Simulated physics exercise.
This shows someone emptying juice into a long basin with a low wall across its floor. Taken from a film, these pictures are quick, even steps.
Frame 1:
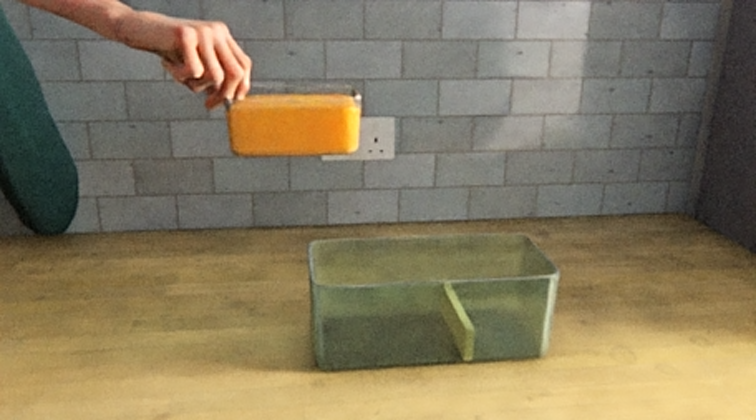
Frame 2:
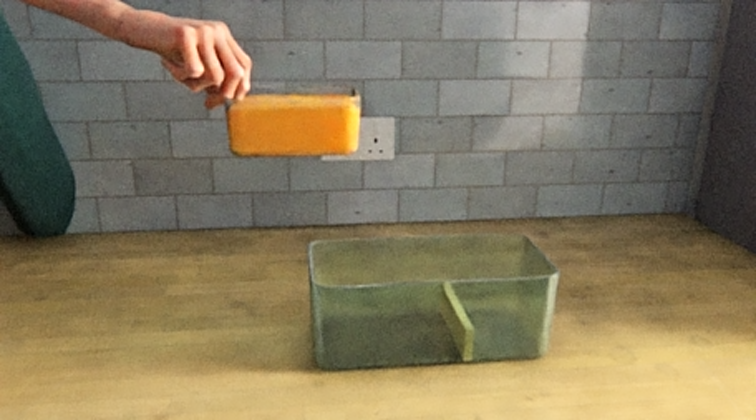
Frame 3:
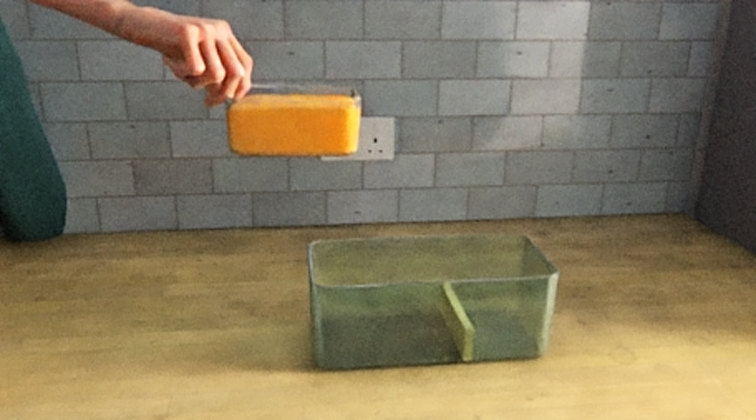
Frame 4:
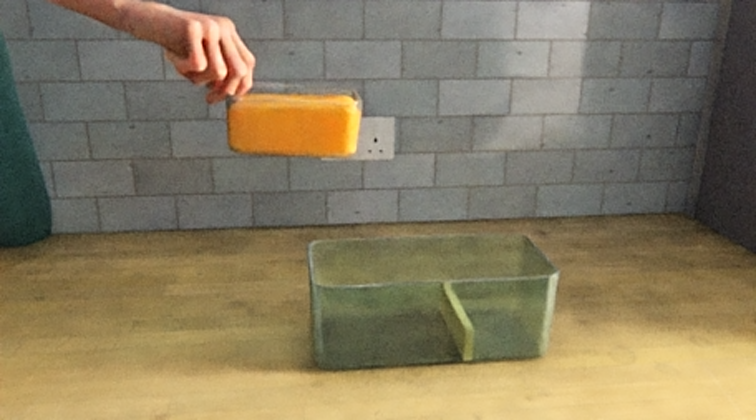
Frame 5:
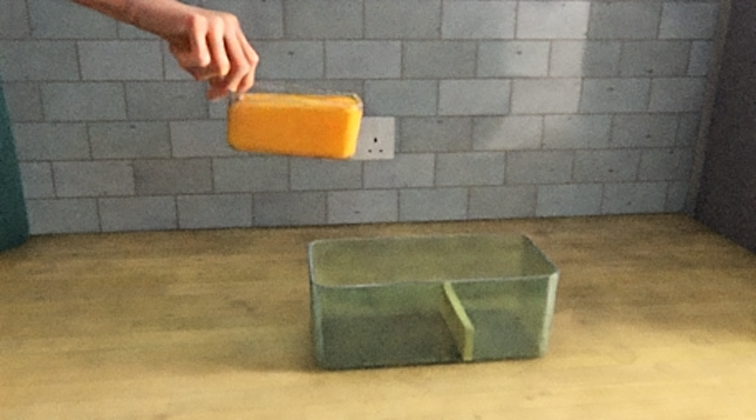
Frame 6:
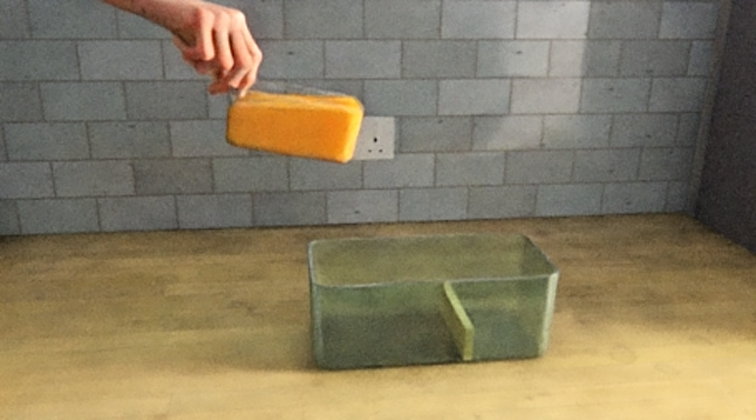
A hand holding a clear container of orange juice above a long divided basin, slowly tilting it down to the right.
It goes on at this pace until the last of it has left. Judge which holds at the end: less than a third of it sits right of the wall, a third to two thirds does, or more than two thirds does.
The share right of the wall fails to reach one third.
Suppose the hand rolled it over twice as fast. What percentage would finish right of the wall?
Roughly 10 per cent ends up there.
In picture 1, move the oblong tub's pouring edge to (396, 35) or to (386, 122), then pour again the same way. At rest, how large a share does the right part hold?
Start one gives some 55 %, start two some 25 %.
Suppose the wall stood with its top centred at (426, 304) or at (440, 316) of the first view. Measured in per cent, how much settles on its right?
45 per cent, then 30 per cent, roughly.
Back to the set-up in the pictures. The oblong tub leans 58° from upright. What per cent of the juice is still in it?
Some 45 in a hundred has yet to spill out.
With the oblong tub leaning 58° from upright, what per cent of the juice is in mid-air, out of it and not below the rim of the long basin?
Estimate: Some 40 per cent.
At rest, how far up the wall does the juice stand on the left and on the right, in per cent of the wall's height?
On the left it is 50 per cent, on the right 0.
A moment on, the oblong tub is tipped part way and 46 per cent is still to pour, 15 is left of the wall and 0 right of it.
Next, the oblong tub is tipped on its side and 11 per cent is still to pour, 78 is left of the wall and 2 right of it.
Then the oblong tub is tipped on its side and 2 per cent is still to pour, 91 is left of the wall and 3 right of it.
Later the oblong tub is tipped on its side and 0 per cent is still to pour, 93 is left of the wall and 4 right of it.
In the end 94 per cent lies left of the wall, 4 right of it and 3 outside.
